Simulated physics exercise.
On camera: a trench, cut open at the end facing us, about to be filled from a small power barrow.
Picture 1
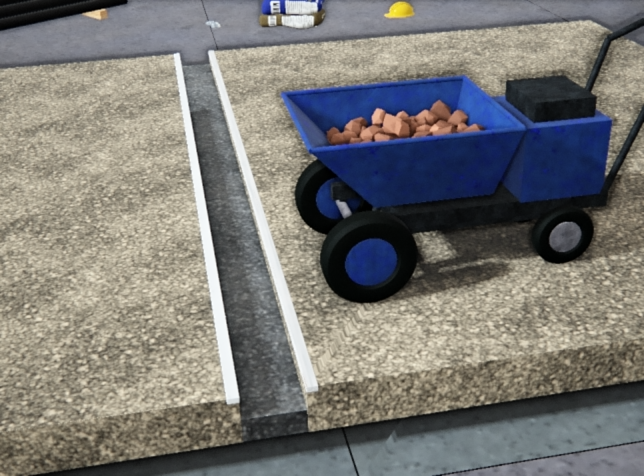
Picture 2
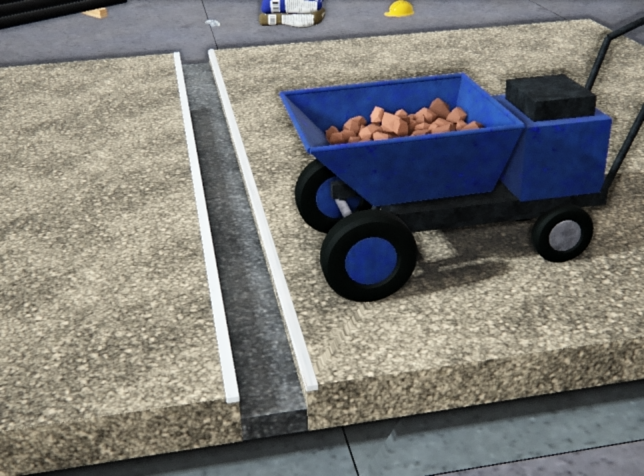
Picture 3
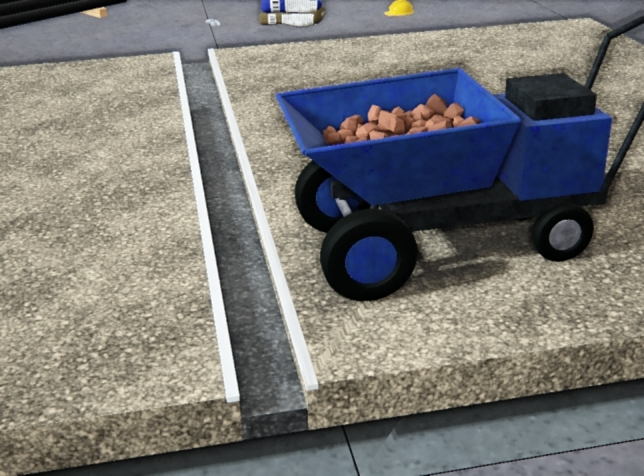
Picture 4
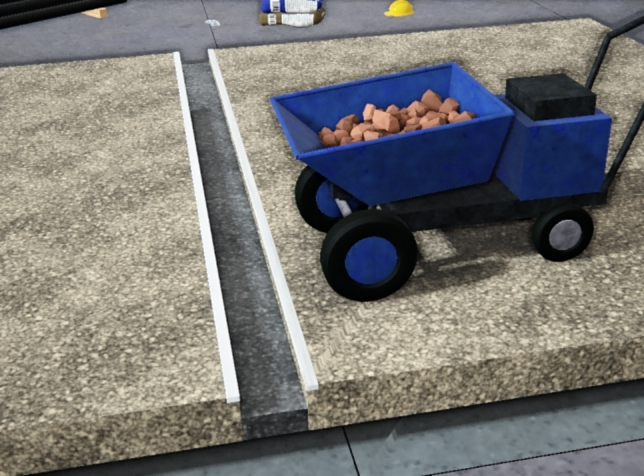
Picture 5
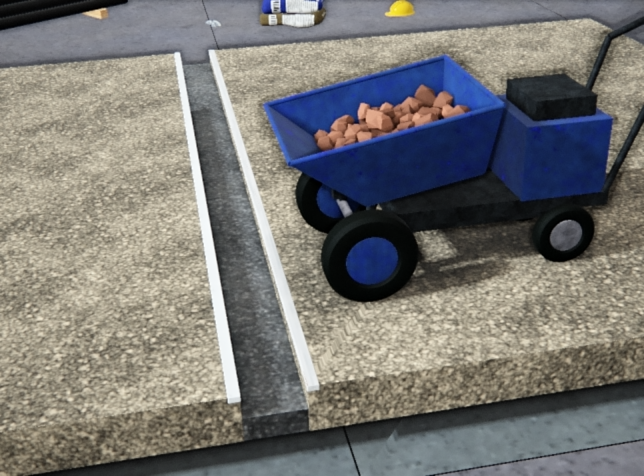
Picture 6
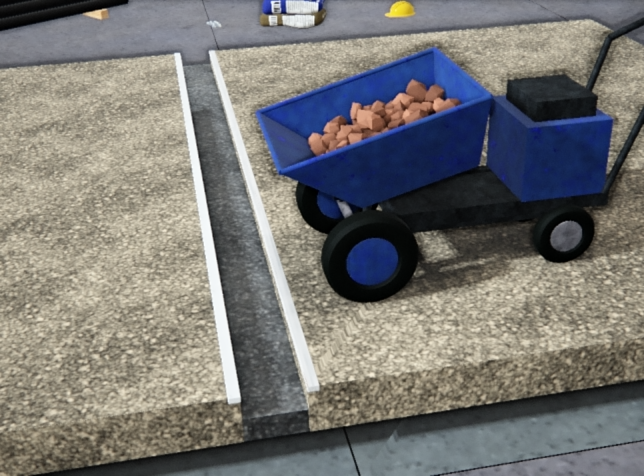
In the video, a blue power barrow loaded with reddish rubble stands to the right of a narrow, white-edged trench, and its skip gradually tilts forward to the left, its rear rising while the wheels stay in place.
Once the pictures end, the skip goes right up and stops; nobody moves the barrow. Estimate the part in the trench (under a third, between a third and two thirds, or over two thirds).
Between the edges lies less than a third of the load.
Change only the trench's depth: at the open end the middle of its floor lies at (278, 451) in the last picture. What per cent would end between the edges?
Some 10 per cent.
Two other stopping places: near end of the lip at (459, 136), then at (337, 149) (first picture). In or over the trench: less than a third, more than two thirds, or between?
One: Under a third. Two: In the middle band.
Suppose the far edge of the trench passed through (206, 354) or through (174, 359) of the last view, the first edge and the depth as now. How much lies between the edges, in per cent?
The first gives 30 %, the second 70 %.
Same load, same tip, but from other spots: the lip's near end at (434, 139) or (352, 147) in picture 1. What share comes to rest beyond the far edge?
Near 0 % and 20 %.
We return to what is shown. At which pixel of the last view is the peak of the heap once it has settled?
Roughly at (200, 265).
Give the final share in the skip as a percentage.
Roughly 30 in a hundred.
Just after the last frame, skip tipped steeply; every one in the skip.
A moment on, skip tipped right over; roughly two thirds in the skip; just a few in or heaped over the trench; roughly a third beyond it.
Further on, skip tipped right over; roughly a third in the skip; about a tenth in or heaped over the trench; roughly two thirds beyond it.
When it is over, skip tipped right over; roughly a third in the skip; about a tenth in or heaped over the trench; roughly two thirds beyond it.
